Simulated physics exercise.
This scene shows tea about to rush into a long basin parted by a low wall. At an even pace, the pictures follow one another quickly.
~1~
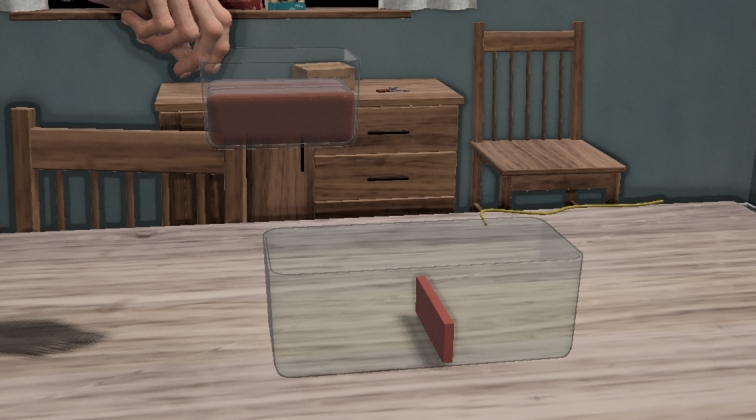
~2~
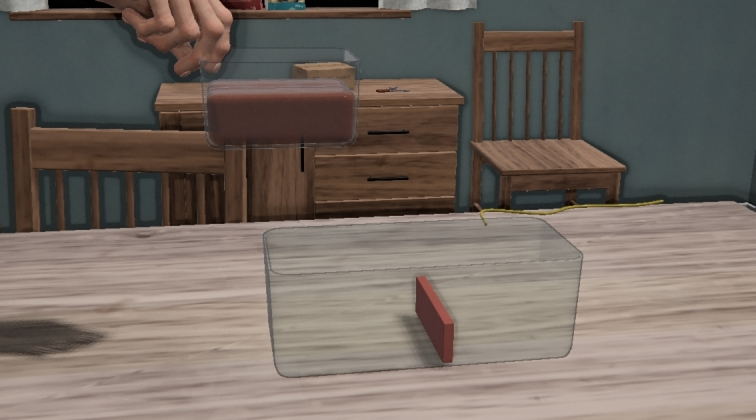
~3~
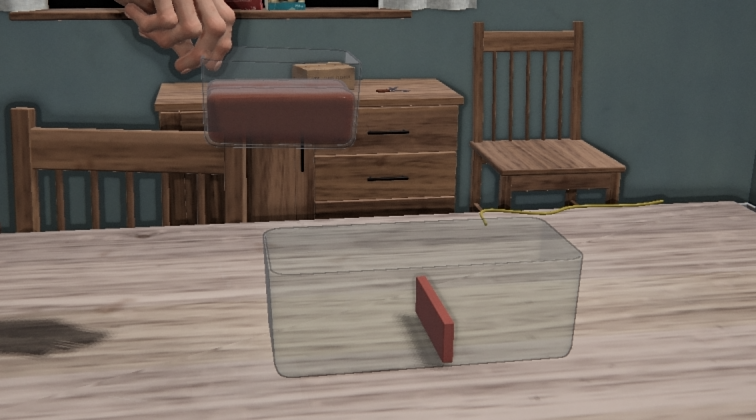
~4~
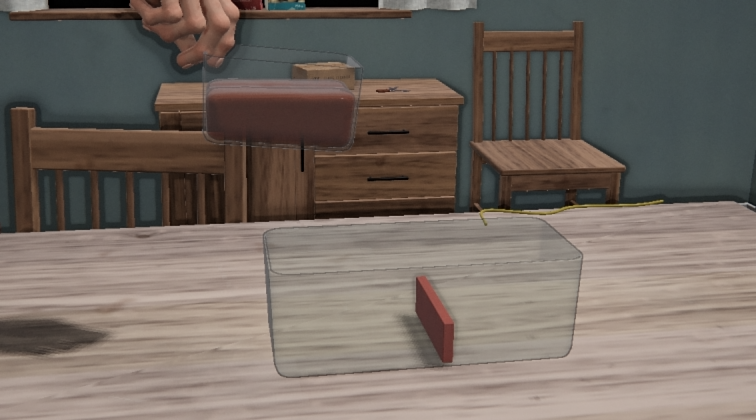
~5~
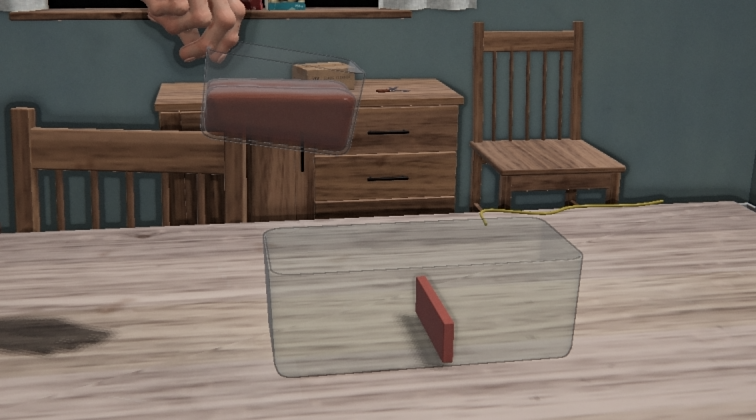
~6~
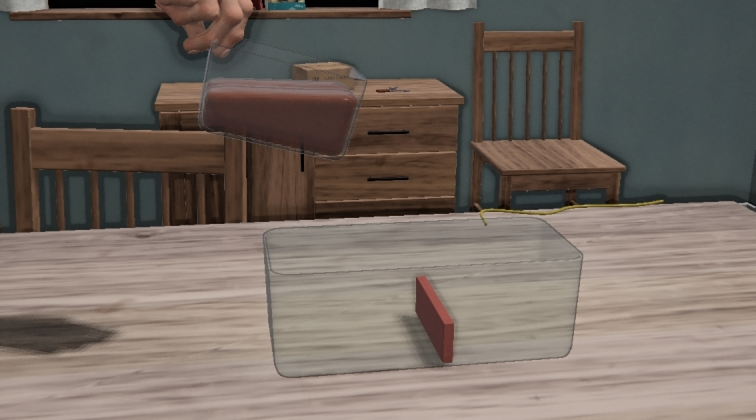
In a room with wooden furniture, a hand above a clear container of reddish-brown tea slowly tilted it down to the right, over a table where a long see-through basin with a low red wall stayed still.
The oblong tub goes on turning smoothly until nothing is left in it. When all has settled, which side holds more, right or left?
The left side.
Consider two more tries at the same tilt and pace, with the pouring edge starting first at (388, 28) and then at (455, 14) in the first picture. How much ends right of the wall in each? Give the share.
Estimate, first then second: 60 per cent and 90 per cent.
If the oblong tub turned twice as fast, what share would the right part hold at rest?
Close to 5 in a hundred.
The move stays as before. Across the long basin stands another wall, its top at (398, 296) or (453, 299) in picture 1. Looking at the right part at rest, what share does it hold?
Roughly 60 % and then 5 %.
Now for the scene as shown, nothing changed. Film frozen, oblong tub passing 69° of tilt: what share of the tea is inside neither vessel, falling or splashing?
Around 35 in a hundred, more or less.
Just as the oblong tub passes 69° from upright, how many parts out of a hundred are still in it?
60 per cent or so.
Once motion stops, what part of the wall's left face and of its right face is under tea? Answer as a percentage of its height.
The left side ends up close to 60, the right side close to 10.
A moment on, the tilt is 69° and 61 per cent is still to pour, 4 is left of the wall and 0 right of it.
Next, the tilt is 95° and 18 per cent is still to pour, 57 is left of the wall and 13 right of it.
Then the tilt is 97° and 4 per cent is still to pour, 78 is left of the wall and 13 right of it.
Later the tilt is 97° and 0 per cent is still to pour, 84 is left of the wall and 13 right of it.
At rest 85 per cent lies left of the wall, 13 right of it and 1 outside.
